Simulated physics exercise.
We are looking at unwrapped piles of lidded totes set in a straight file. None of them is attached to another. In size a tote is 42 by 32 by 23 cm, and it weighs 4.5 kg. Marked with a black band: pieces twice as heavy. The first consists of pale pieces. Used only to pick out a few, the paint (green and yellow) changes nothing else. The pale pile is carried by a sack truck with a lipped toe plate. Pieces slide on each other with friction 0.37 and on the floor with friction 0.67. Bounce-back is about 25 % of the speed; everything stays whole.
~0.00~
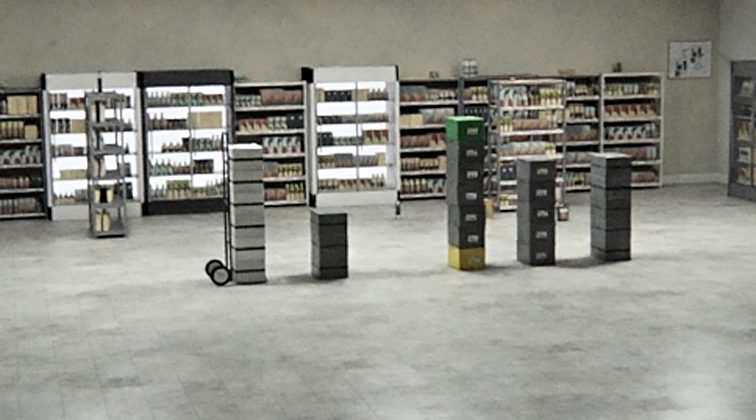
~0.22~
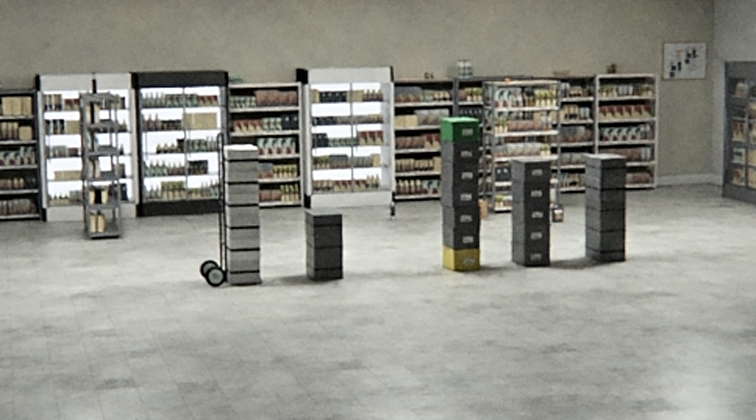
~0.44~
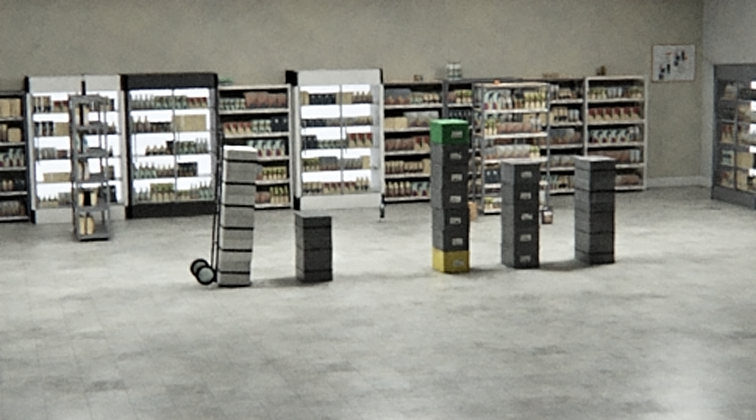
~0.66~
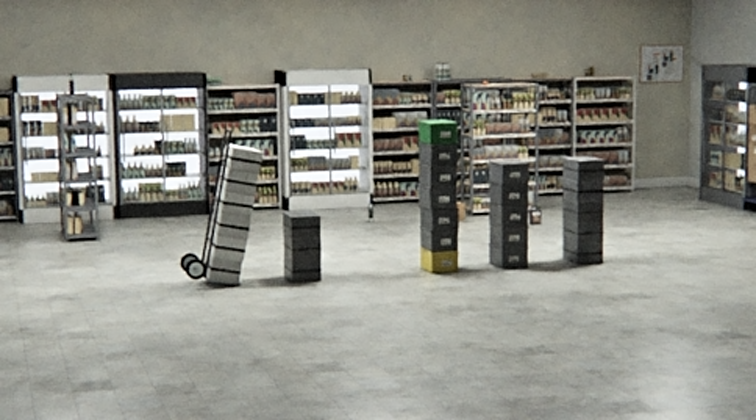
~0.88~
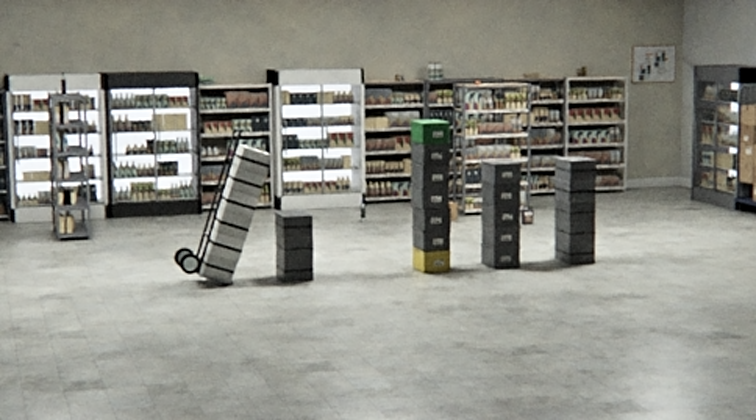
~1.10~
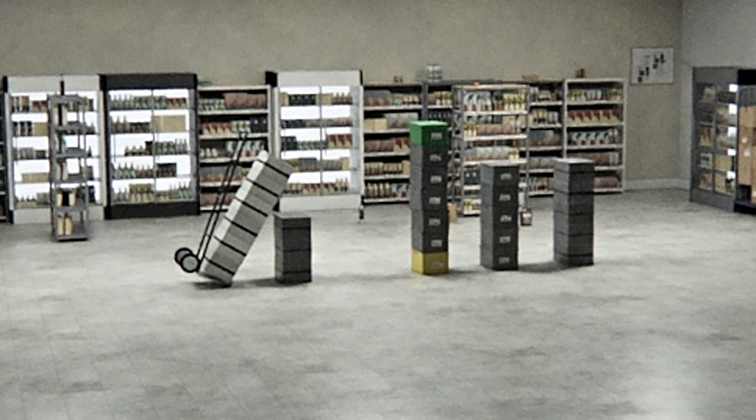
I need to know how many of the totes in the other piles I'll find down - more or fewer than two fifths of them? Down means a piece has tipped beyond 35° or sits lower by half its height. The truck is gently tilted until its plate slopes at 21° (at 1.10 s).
You will find fewer than two fifths down.
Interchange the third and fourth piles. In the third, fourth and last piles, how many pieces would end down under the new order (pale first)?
Down tally in the new order: Third = 0, fourth = 0, last = 0.
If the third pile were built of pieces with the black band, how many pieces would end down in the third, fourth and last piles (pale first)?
Count down, pile by pile - third 0, fourth 0, last 0.
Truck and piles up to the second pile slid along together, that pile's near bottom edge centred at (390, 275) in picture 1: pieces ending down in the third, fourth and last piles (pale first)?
That would give third 0, fourth 0 and last 0.
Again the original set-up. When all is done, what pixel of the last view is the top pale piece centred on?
It should be centred near (369, 261) in the final frame.
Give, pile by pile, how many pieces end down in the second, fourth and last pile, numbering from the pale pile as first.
Pieces by pile: Second 2, fourth 0, last 0.
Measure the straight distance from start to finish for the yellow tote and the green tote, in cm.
Roughly yellow 0, green 0.
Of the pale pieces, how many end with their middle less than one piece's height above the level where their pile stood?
Among the pale pieces, the count is 4.
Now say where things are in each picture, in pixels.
In the first frame (each place is the centre of the face we see best; the camera pans a little), truck frame (228, 164) 0° forward; green tote (471, 131); yellow tote (473, 259); the others all in place.
In the second frame, truck frame (223, 165) 0° forward; green tote (466, 132).
In the third frame, truck frame (222, 164) 5° forward, top of the pale pile leaning 5°; green tote (456, 134); the others all in place.
In the fourth frame, truck frame (226, 161) 12° forward, top of the pale pile leaning 12°; yellow tote (445, 263); the others all in place.
In the fifth frame, truck frame (232, 160) 18° forward, top of the pale pile leaning 19°; green tote (436, 134); the others all in place.
In the sixth frame, truck frame (237, 161) 21° forward, top of the pale pile leaning 31°; yellow tote (436, 264); green tote (435, 135); the others all in place.
By 1.28 s, 6 of the pale pile down; none of the 20 other totes down, 1 disturbed.
By 1.62 s, 6 of the pale pile down; none of the 20 other totes down, 2 disturbed.
By 2.24 s, 6 of the pale pile down; 2 of the 20 other totes down.
When it is over (3.2 s), 6 of the pale pile down; 2 of the 20 other totes down; green tote unmoved; yellow tote unmoved. That is 10 per cent. In pixels of the last frame, middles, green tote near (429, 134), yellow tote near (430, 261).
